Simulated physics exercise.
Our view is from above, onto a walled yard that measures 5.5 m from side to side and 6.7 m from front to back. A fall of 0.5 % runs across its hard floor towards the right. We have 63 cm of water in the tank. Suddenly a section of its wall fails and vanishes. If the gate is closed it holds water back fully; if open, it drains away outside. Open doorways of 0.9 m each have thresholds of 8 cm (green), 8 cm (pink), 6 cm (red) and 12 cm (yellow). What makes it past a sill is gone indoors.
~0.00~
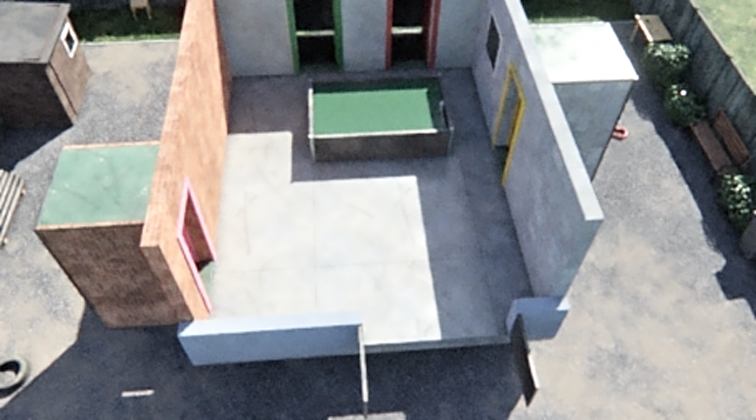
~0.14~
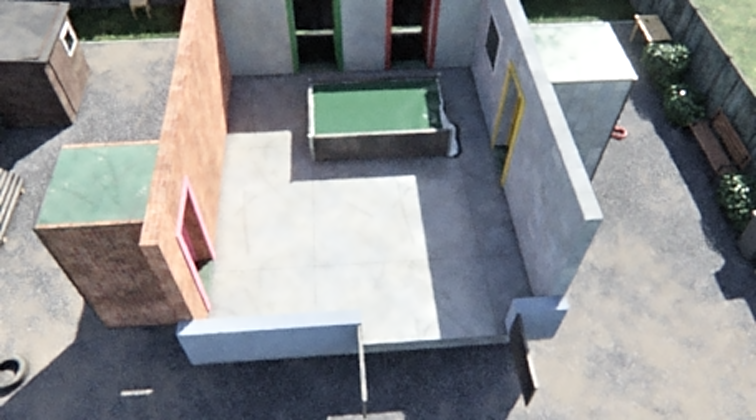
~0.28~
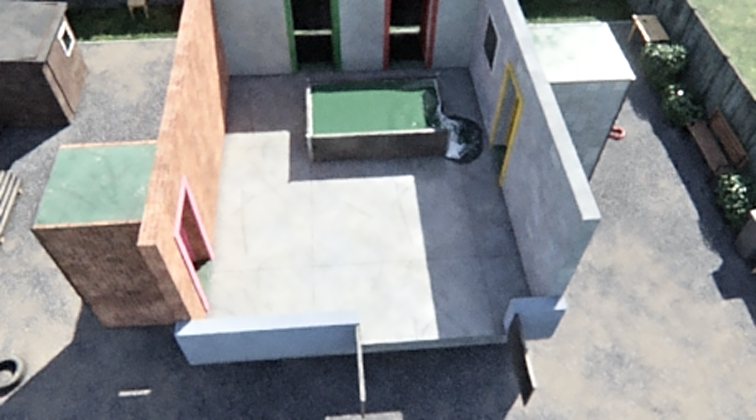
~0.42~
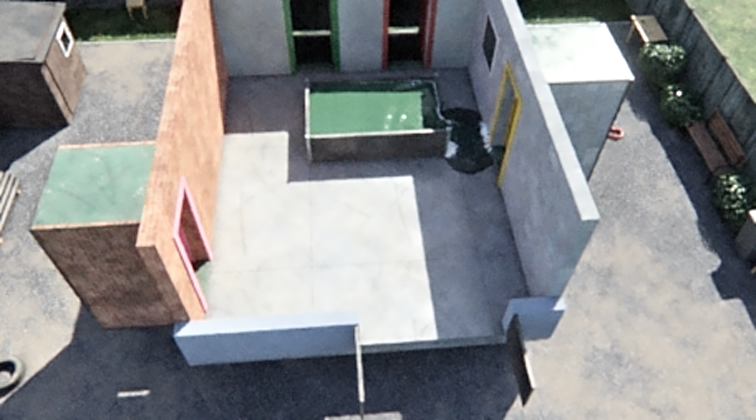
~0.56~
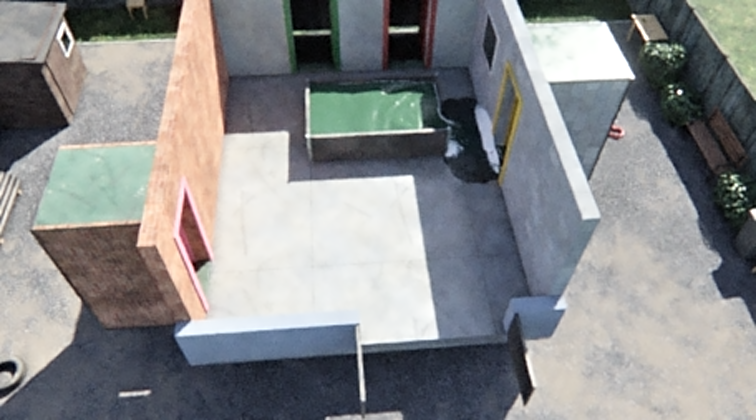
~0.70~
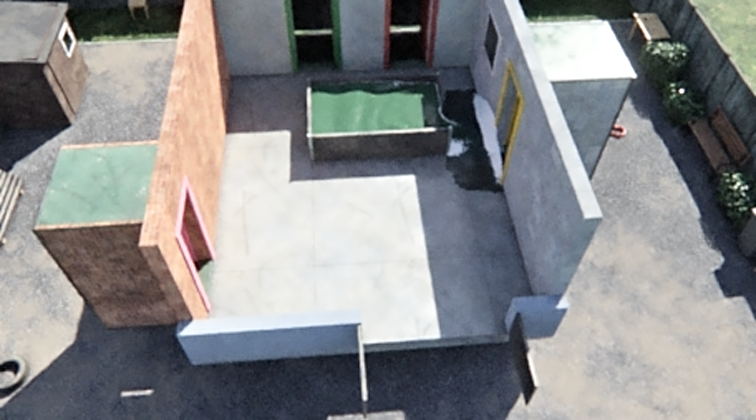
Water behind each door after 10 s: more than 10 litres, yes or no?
Green door: No; pink door: No; red door: Yes; yellow door: Yes.
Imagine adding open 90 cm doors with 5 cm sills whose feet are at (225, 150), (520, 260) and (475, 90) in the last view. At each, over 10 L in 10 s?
Per doorway, in order: Insufficient / insufficient / sufficient.
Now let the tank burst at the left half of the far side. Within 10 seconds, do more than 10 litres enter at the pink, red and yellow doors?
Then it goes pink fine, red too high, yellow fine.
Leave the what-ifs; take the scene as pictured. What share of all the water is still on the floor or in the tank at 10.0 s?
Remaining: Roughly 66 %.
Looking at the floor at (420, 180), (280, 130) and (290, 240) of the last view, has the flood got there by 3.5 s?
Untouched, untouched, untouched.
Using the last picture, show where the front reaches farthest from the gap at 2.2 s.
Location: Approx. (532, 318) in the last view.
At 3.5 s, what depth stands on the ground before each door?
Depths: Green door 4 cm, pink door 0 cm, red door 12 cm, yellow door 22 cm.
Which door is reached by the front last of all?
It would be the pink one.
After 1.4 s water covers 10 % of the floor and is deepest (47 cm) near (483, 135); green door not reached, pink door not reached, red door not reached, yellow door 30 cm at the sill, 53 L in.
After 2.2 s water covers 25 % of the floor and is deepest (42 cm) near (483, 135); green door not reached, pink door not reached, red door 13 cm at the sill, 2 L in, yellow door 28 cm at the sill, 138 L in.
After 3.5 s water covers 40 % of the floor and is deepest (30 cm) near (484, 142); green door 4 cm at the sill, 0 L in, pink door not reached, red door 12 cm at the sill, 31 L in, yellow door 22 cm at the sill, 232 L in.
After 6.0 s water covers 55 % of the floor and is deepest (22 cm) near (483, 135); green door 5 cm at the sill, 0 L in, pink door not reached, red door 9 cm at the sill, 58 L in, yellow door 17 cm at the sill, 295 L in.
After 10.0 s water covers 85 % of the floor and is deepest (14 cm) near (484, 142); green door 6 cm at the sill, 0 L in, pink door 4 cm at the sill, 0 L in, red door 7 cm at the sill, 70 L in, yellow door 10 cm at the sill, 311 L in.
